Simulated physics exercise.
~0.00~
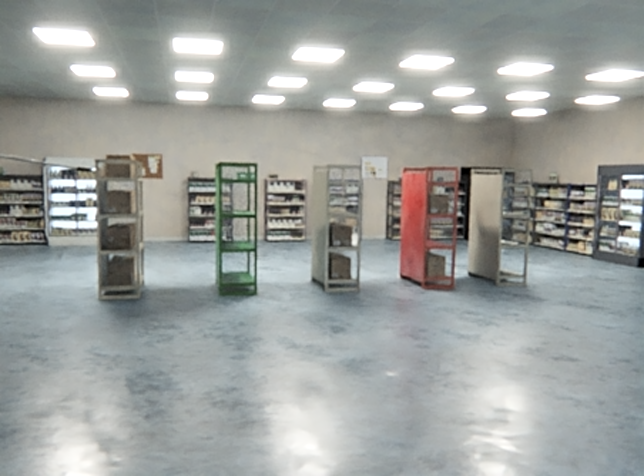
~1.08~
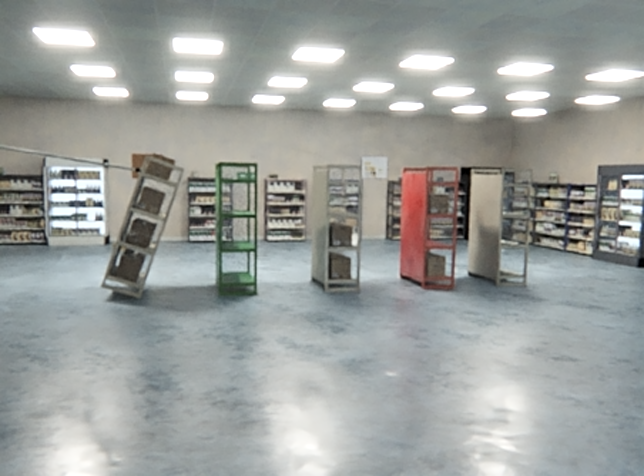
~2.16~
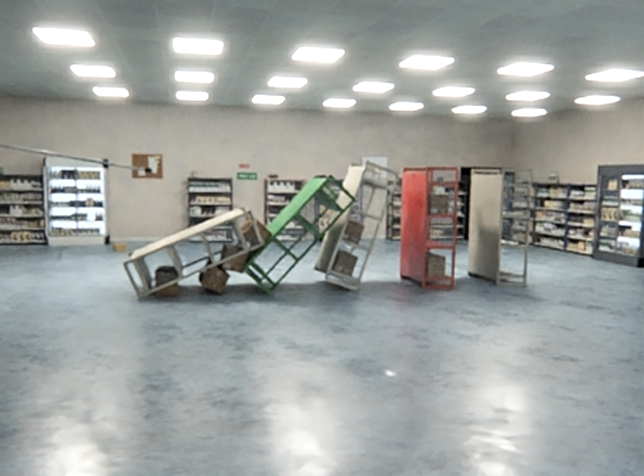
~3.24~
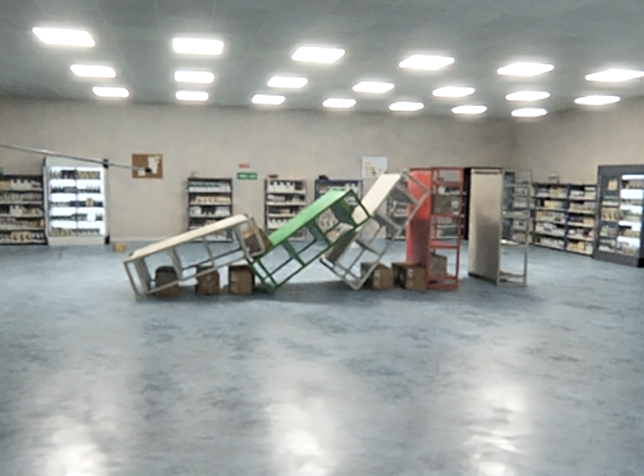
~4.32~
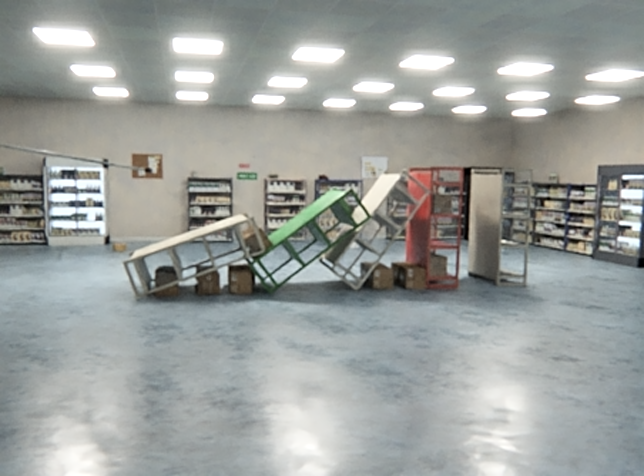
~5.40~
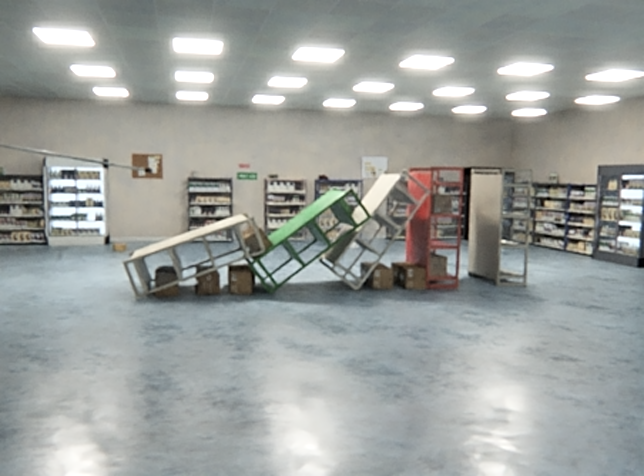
A beige shelf tips right into the green and gray ones, which lean toward red.
